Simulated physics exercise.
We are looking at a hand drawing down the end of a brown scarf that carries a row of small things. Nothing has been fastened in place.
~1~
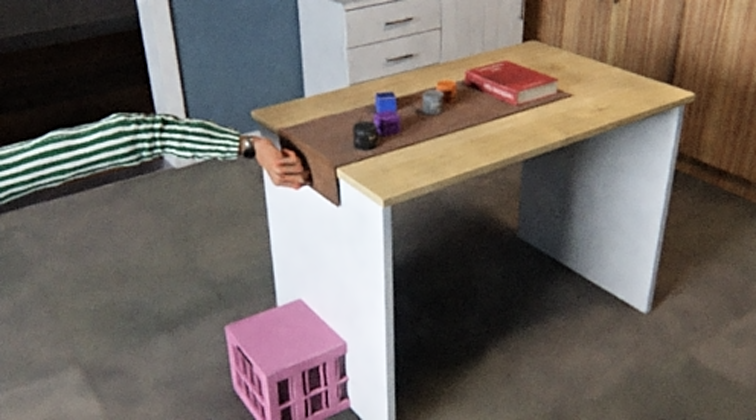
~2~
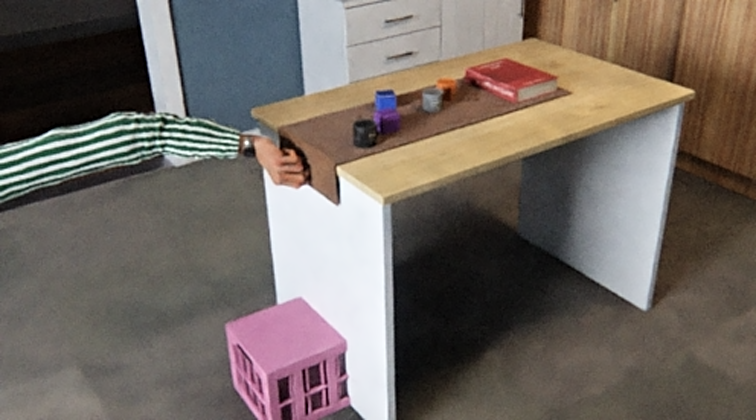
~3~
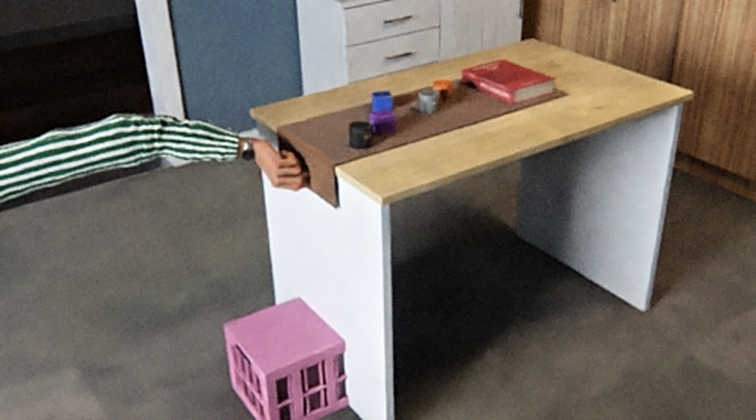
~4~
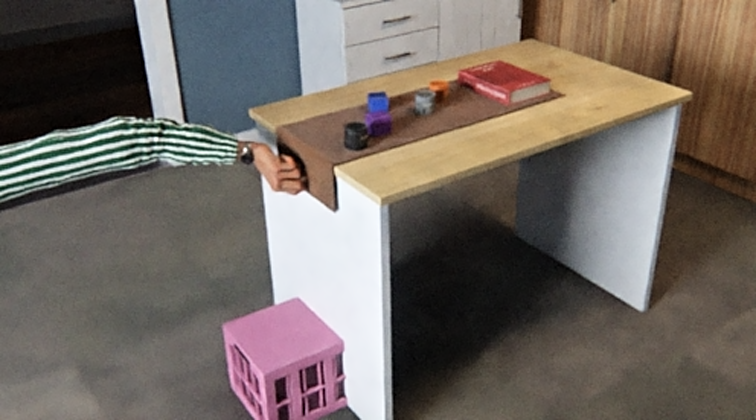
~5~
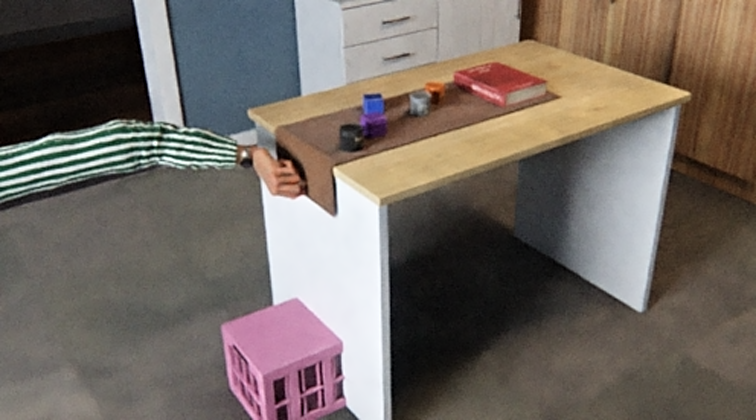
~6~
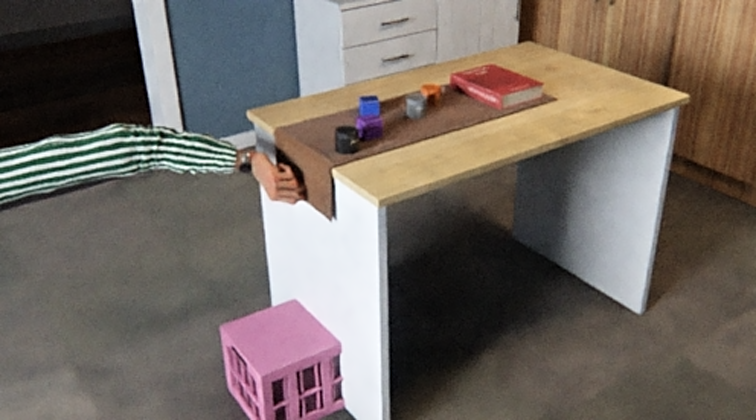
A hand in a green-and-white striped sleeve grips the end of a brown cloth on a pale wood-topped table with white sides, seen from slightly above in a room with drawers and wooden panels. Small black, purple, blue, grey and orange objects and a red book sit along the cloth, with a pink crate below. The hand slowly draws the cloth down, and everything on it shifts slightly left.
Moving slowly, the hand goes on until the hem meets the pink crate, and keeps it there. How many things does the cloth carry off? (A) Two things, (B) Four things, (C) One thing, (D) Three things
B, four things.
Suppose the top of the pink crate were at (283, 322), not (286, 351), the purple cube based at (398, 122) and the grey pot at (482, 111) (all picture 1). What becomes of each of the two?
As for the purple cube, it leaves the top; as for the grey pot, it stays in place.
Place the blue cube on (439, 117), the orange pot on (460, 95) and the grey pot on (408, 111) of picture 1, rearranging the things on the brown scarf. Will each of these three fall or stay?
The blue cube would end up off, the orange pot would stay in place, the grey pot would end up off.
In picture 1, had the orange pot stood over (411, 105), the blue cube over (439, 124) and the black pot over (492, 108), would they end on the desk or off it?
Orange pot - leaves the top. Blue cube - leaves the top. Black pot - stays aboard.
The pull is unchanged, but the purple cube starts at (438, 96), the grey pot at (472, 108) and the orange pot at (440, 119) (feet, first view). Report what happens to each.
Fate of the purple cube: It stays; fate of the grey pot: It stays; fate of the orange pot: It goes.
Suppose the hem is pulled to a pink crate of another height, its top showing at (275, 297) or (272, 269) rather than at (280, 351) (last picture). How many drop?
We'd see 2, then 1.
A little later, hem near (306, 264); black pot and purple cube gone.
Next, hem near (308, 309); black pot, purple cube and blue cube gone.
When it is over, hem on the crate; black pot, purple cube, blue cube and grey pot gone. The desk loses four.
